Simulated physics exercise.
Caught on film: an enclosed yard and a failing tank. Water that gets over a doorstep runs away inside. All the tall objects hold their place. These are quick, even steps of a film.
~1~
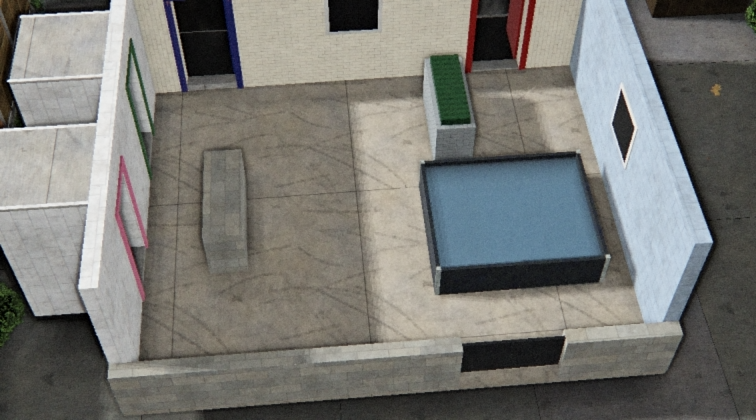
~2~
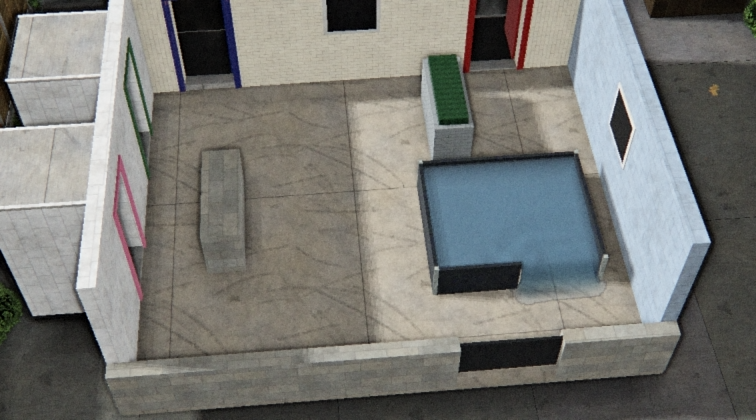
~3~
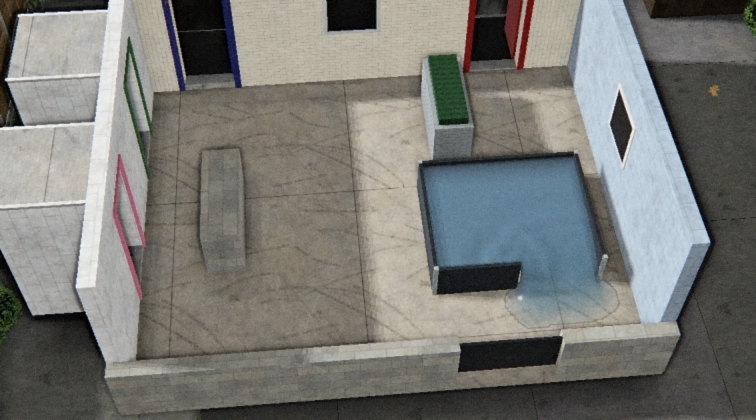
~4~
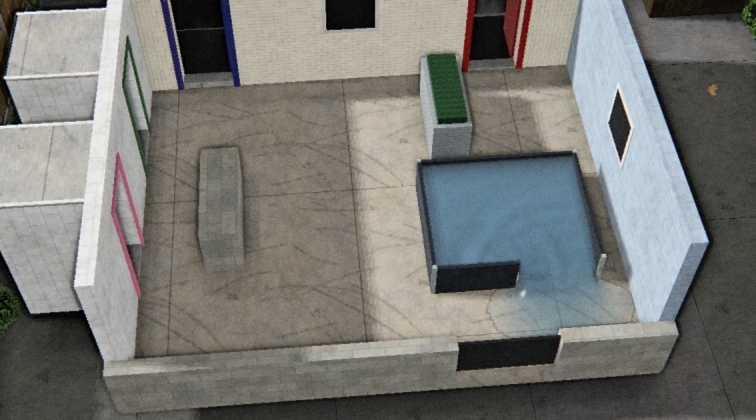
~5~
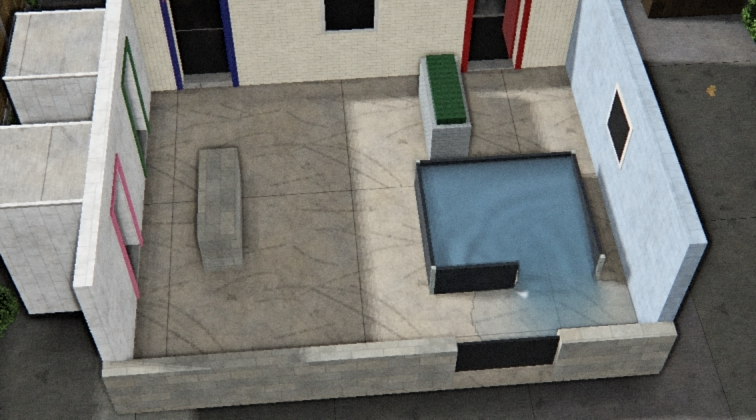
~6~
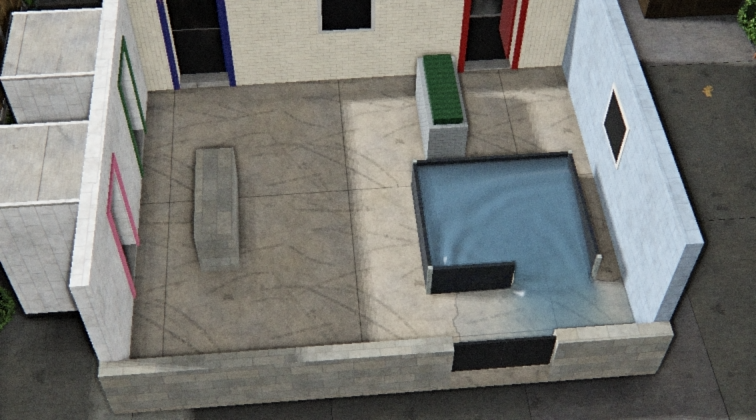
Water pours out through a gap in the dark-walled tank and spreads across the yard floor.
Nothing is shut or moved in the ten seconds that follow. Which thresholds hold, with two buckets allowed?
In the end: The blue door holds within the limit; the green door holds within the limit; the pink door floods; the red door floods.
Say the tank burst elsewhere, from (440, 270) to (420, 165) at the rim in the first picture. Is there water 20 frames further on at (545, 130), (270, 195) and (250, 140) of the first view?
In turn: Dry, awash, under water.
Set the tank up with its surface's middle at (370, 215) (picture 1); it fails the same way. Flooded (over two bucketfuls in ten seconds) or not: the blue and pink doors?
My reading: The blue door is under, the pink door passes that mark.
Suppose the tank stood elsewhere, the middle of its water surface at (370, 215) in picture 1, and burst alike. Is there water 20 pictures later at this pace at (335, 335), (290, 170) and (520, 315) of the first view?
In that order: Wet, clear, wet.
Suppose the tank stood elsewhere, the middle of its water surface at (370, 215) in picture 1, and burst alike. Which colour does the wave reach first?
The pink one.
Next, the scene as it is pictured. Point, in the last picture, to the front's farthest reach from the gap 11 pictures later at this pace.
I would point to (276, 376).
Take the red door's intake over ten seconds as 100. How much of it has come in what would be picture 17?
Some 0 per cent.
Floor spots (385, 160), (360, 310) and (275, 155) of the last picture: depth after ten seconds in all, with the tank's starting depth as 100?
In that order: 4, 6 and 10 per cent.
A moment on, water covers 10 % of the floor; the blue door not reached, the green door not reached, the pink door not reached, the red door not reached.
Next, water covers 20 % of the floor; the blue door not reached, the green door not reached, the pink door not reached, the red door not reached.
Then, water covers 45 % of the floor; the blue door not reached, the green door not reached, the pink door not reached, the red door not reached.
Later, water covers 70 % of the floor; the blue door not reached, the green door wet at the sill, nothing in, the pink door over two buckets in, the red door over two buckets in.
In the end, water covers 90 % of the floor; the blue door wet at the sill, nothing in, the green door wet at the sill, nothing in, the pink door far over two buckets in, the red door over two buckets in.
